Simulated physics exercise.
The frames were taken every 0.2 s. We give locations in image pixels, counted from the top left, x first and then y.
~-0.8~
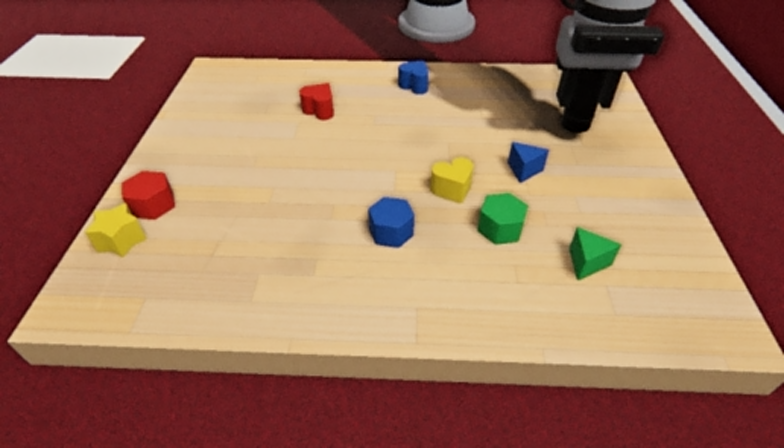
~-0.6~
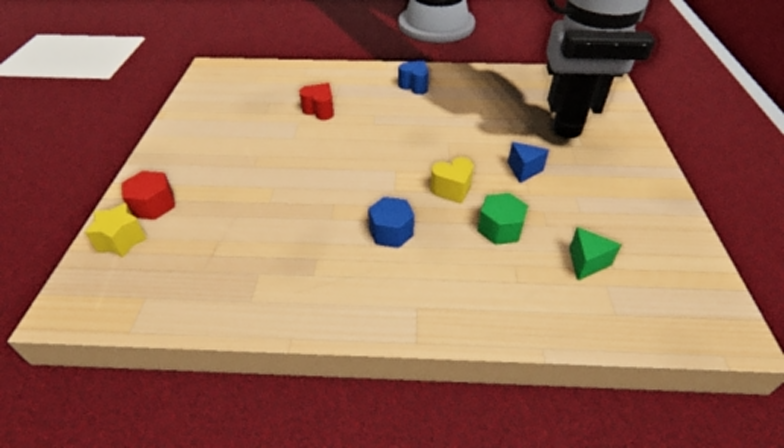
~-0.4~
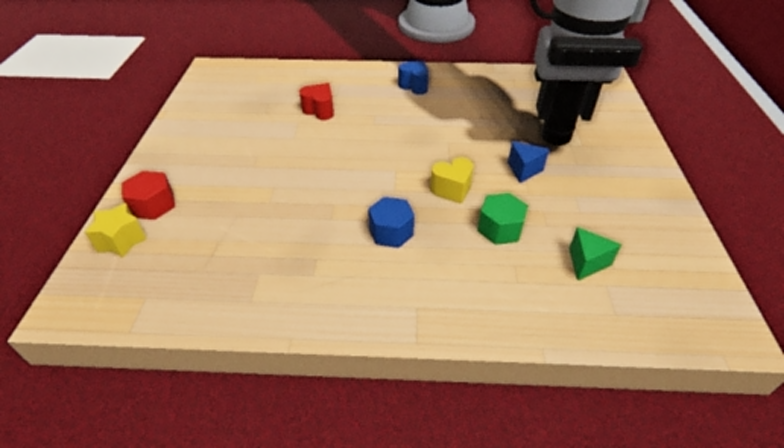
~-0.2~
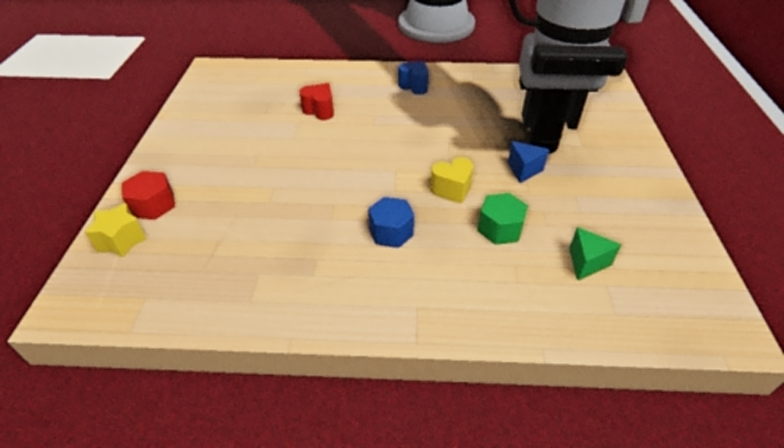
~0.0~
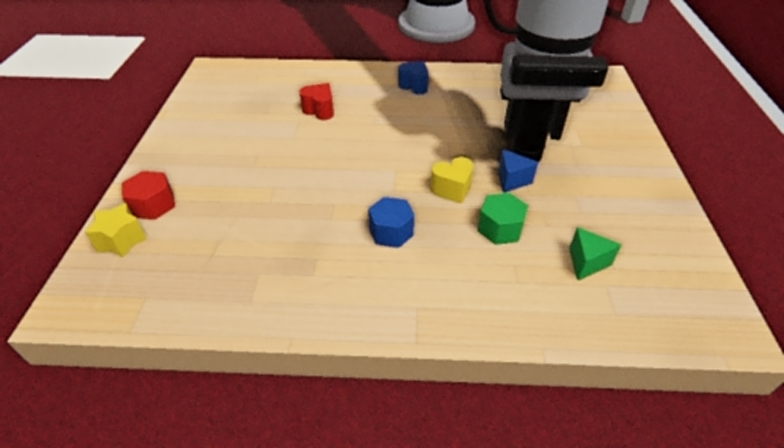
On a wooden board with coloured blocks, a black-tipped robot arm moving left and nearer, nudging the blue triangle slightly.
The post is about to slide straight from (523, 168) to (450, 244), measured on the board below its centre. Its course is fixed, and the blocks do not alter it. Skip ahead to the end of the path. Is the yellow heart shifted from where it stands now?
No, that is not what happens.
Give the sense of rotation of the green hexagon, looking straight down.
The sense of turning is anti-clockwise.
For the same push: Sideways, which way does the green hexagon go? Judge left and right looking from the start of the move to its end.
It goes left.
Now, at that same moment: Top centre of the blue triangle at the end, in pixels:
At roughly (430, 238).
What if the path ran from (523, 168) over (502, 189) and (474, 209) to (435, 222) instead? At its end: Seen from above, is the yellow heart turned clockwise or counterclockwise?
It makes a clockwise turn.
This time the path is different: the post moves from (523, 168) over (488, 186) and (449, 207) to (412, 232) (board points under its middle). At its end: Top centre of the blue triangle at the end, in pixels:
(465, 207)
What follows on the original path. One third of the way, post at (504, 180); blue triangle at (491, 185).
Two thirds of the way, post at (479, 205); green hexagon at (505, 221), turned 35° anticlockwise; blue triangle at (462, 212), turned 10° anticlockwise.
At the end, post at (452, 232); yellow heart in place; green hexagon at (506, 223), turned 40° anticlockwise; blue triangle at (430, 238), turned 15° clockwise.
